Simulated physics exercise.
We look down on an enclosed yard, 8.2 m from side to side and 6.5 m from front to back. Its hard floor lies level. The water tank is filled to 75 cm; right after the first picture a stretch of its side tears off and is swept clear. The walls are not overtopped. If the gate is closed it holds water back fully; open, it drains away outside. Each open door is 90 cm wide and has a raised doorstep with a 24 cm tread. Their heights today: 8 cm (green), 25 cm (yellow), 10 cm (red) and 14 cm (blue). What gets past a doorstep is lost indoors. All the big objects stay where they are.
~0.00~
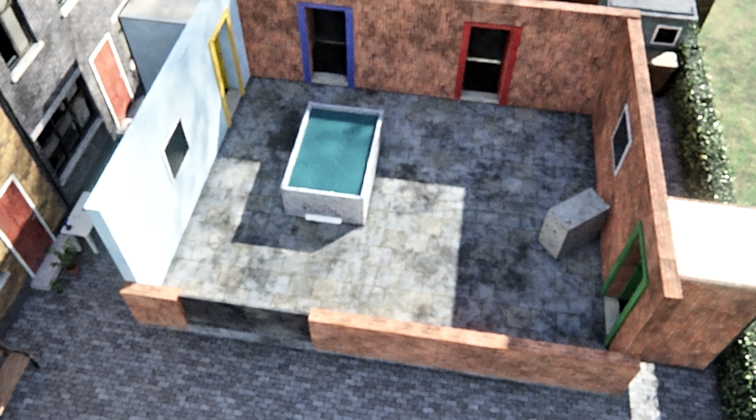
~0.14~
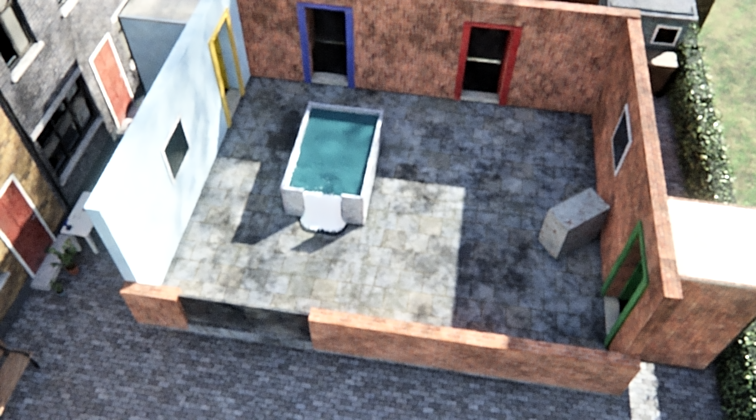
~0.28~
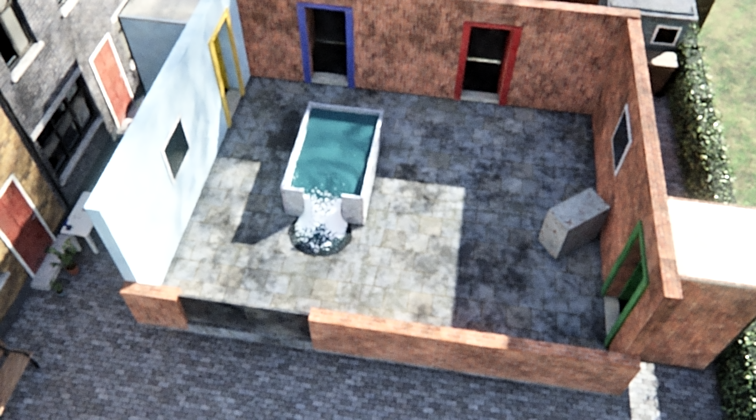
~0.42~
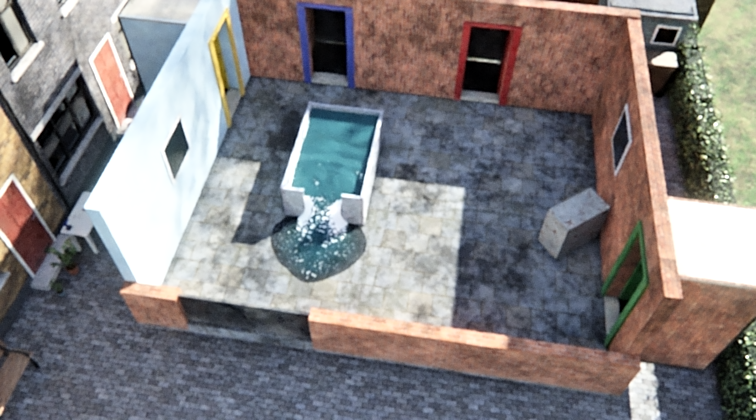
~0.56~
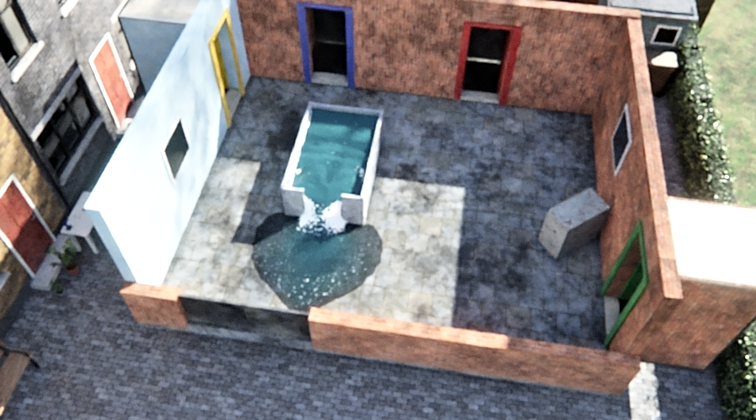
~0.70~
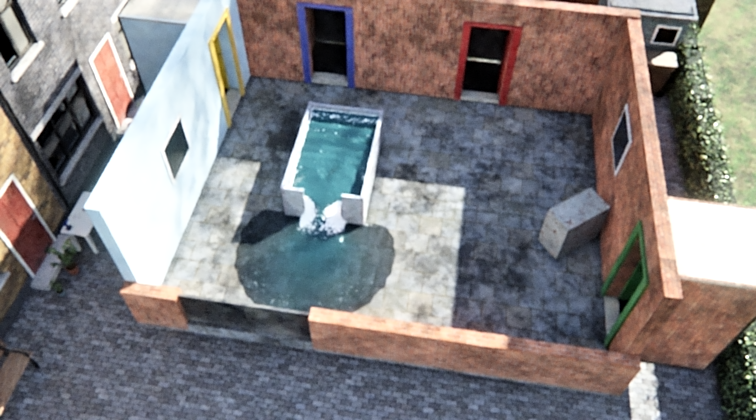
At first, still teal water fills a pale rectangular tank in a walled yard with blue, red, yellow and green doorways. A gap opens in the tank's near side and water pours out, foaming onto the paving, then spreads into a wide, dark, rounded pool toward the low front wall.
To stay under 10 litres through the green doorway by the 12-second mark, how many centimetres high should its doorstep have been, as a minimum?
It would have to be roughly 12.5 cm high.
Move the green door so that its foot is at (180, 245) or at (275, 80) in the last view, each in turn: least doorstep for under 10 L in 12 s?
About 10.5 and 9.0 cm.
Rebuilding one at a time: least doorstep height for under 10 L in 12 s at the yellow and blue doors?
Roughly 7.0 cm at yellow and 7.5 cm at blue.
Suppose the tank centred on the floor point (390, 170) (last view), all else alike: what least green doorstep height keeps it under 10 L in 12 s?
About 14.0 cm.
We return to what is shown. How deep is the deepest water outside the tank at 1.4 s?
Roughly 40 cm.
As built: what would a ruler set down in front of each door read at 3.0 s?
Depths in cm: Green 4, yellow 0, red 0, blue 0.
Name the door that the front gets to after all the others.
It is the red one.
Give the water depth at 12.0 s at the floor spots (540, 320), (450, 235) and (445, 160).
About 7, 3 and 5 cm.
After 1.4 s water covers 20 % of the floor, deepest (40 cm) near (324, 224); it has not reached the green door.
After 3.0 s water covers 30 % of the floor, deepest (30 cm) near (153, 306); 4 cm at the green door, 0 litres in over its 8 cm doorstep.
After 12.0 s water covers 95 % of the floor, deepest (8 cm) near (579, 266); 7 cm at the green door, 60 litres in over its 8 cm doorstep.
At the green door as built, the water arrived by 3.0 s and peaked near 15 cm at 4.2 s.
With a doorstep of 10.5 cm, 24 litres would have come in within the 12 s; with 14.5 cm, 2 litres. So under 10 litres takes about 12.5 cm.
